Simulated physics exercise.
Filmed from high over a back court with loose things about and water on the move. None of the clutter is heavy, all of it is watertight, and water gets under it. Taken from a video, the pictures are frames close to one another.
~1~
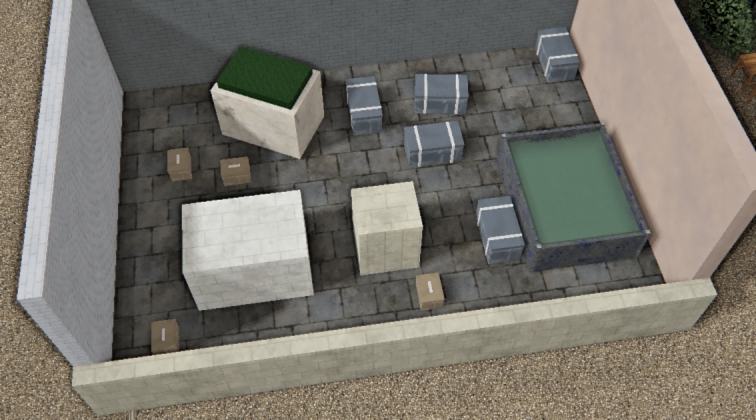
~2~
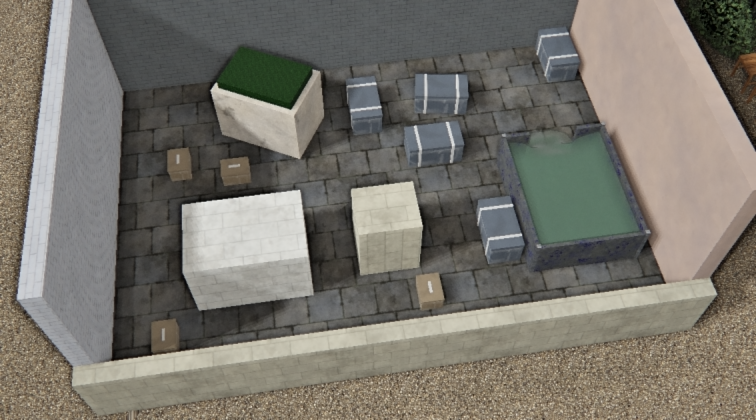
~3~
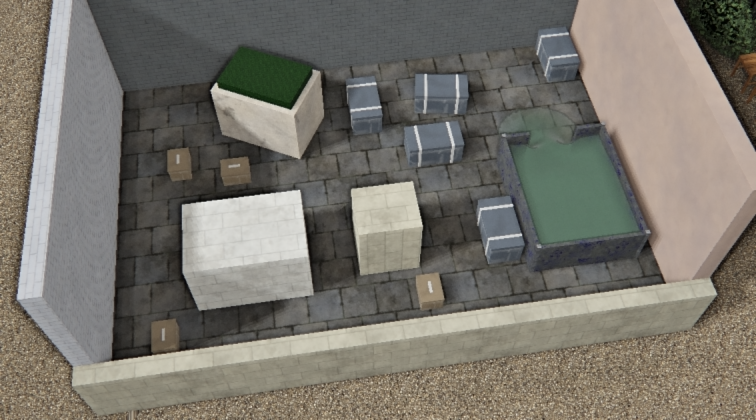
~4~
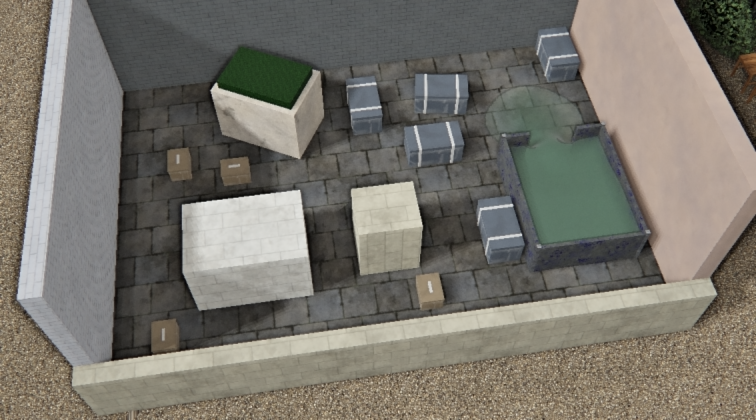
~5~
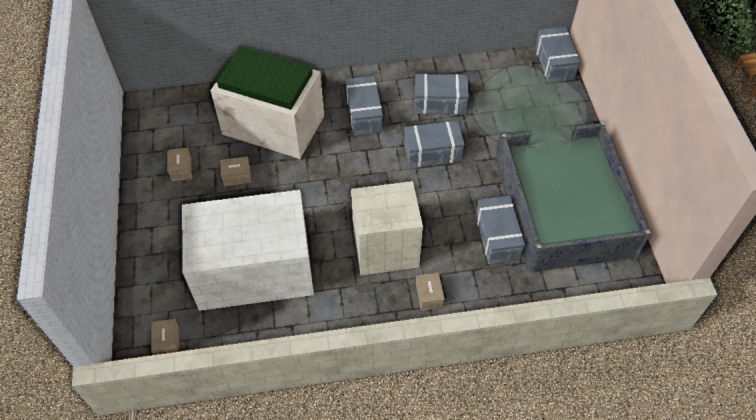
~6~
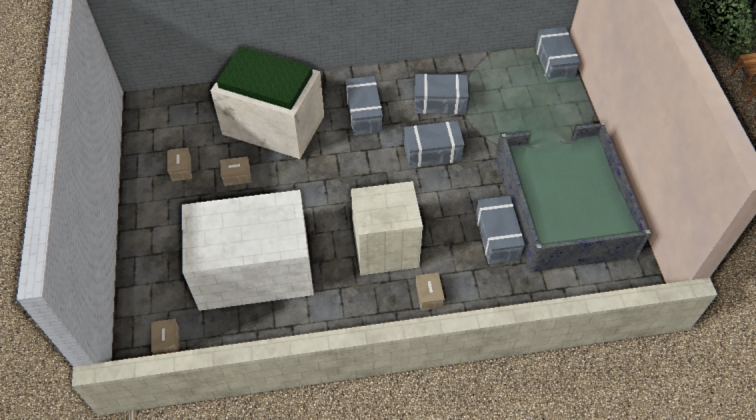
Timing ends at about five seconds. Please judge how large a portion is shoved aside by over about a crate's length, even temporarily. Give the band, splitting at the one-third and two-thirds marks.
The share lands in the bottom band, under a third.
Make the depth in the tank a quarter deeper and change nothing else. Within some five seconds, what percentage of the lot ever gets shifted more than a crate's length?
Estimate: Around 30 in a hundred.
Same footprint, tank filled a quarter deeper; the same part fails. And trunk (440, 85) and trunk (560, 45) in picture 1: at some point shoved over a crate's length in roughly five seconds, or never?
First one: Travelled that far, second one: Travelled that far.
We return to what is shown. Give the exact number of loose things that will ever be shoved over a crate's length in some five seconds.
Exactly 2.
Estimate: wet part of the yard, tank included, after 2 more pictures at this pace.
By my count it's near 20 in a hundred.
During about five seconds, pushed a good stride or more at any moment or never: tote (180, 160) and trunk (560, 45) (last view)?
Fell short, got that far.
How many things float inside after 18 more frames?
The figure is 1.
A moment on, 0 of 10 are well off their spots; 0 afloat.
Next, 0 of 10 are well off their spots; 1 afloat.
Later, 1 of 10 are well off their spots; 1 afloat.
In the end, 2 of 10 are well off their spots, and 2 have been at some point; 1 afloat.
